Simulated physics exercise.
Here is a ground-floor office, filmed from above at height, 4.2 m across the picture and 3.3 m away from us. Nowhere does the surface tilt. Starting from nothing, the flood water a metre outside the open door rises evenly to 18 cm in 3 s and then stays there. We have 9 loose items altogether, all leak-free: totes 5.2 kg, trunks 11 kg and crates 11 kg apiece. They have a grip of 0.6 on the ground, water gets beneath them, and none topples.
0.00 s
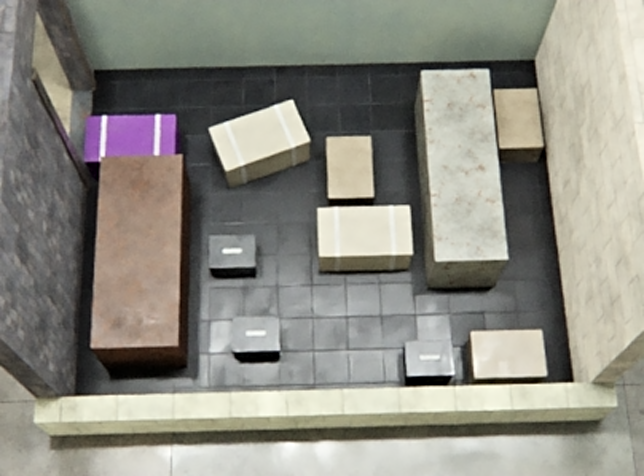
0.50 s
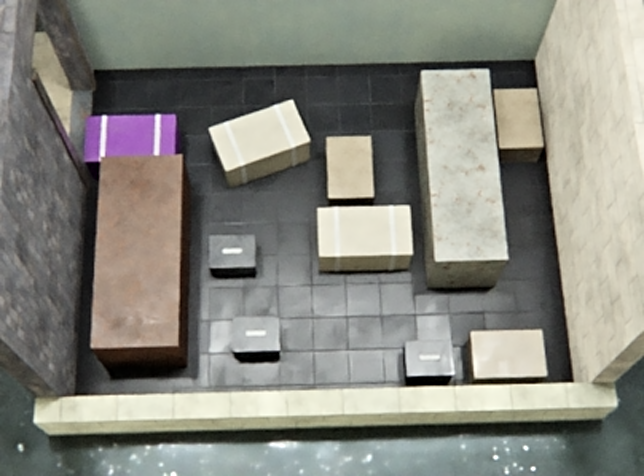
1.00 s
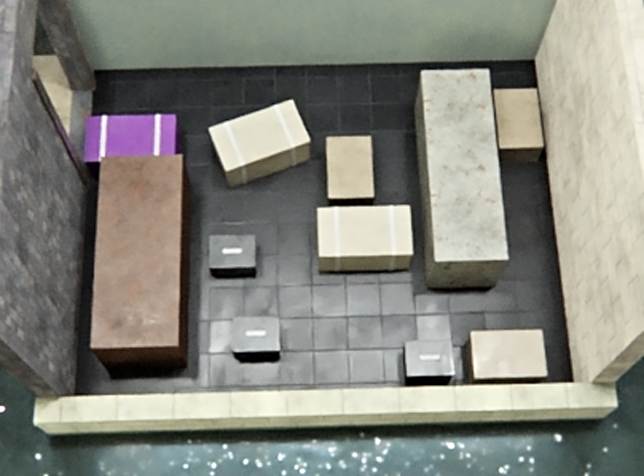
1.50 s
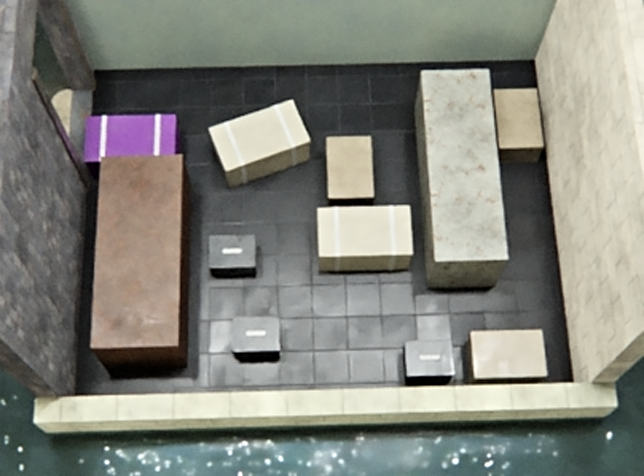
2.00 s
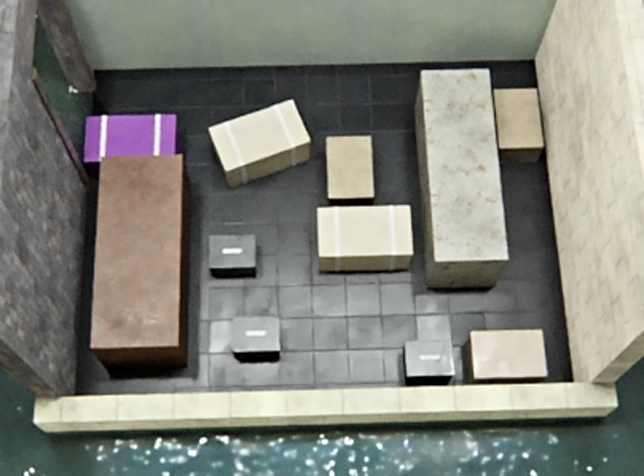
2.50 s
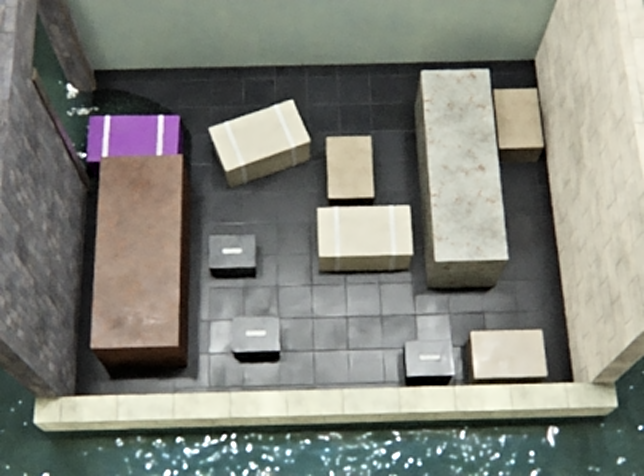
Water spreading around the outside of a walled room seen from above, while the purple trunk and other boxes barely move.
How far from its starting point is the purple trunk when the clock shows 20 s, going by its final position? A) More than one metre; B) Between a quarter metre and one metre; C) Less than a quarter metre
The answer is A.
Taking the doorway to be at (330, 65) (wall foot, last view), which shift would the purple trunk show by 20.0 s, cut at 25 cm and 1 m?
With that change, the purple trunk is swept well off.
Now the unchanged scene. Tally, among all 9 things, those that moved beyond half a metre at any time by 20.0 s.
The count comes to 9.
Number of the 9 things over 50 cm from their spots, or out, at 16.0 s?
I get 7.
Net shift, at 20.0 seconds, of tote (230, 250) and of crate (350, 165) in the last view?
They sit 60 cm and 100 cm away, in the order given.
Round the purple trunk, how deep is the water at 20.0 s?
Close to 15 centimetres.
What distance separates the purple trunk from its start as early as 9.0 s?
Shift by then: About 350 cm.
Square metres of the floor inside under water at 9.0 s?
Some 11.5 m2 of it.
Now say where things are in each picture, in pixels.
In the first picture, the purple trunk at (130, 138), on the bottom; water covers 0.0 m2; 0 of 9 have shifted.
In the second picture, the purple trunk at (130, 138), on the bottom; water covers 0.0 m2; 0 of 9 have shifted.
In the third picture, the purple trunk at (130, 138) rests on the ground; water covers 0.0 m2; 0 of 9 have shifted.
In the fourth picture, the purple trunk at (130, 138) rests on the ground; 0.0 m2 under water; 0 of 9 have shifted.
In the fifth picture, the purple trunk at (130, 138), on the bottom; water covers 0.1 m2; 0 of 9 have shifted.
In the sixth picture, the purple trunk at (133, 138) rests on the ground; 0.4 m2 under water; 0 of 9 have shifted.
After 4.0 s the purple trunk is near (182, 136), 0.5 m from its start, afloat; 1 afloat.
After 9.0 s the purple trunk is near (501, 62), 3.4 m from its start, afloat; 6 afloat.
After 16.0 s the purple trunk is near (502, 60), 3.4 m from its start, afloat; 9 afloat.
After 20.0 s the purple trunk is near (502, 60), 3.4 m from its start, afloat; 9 afloat.
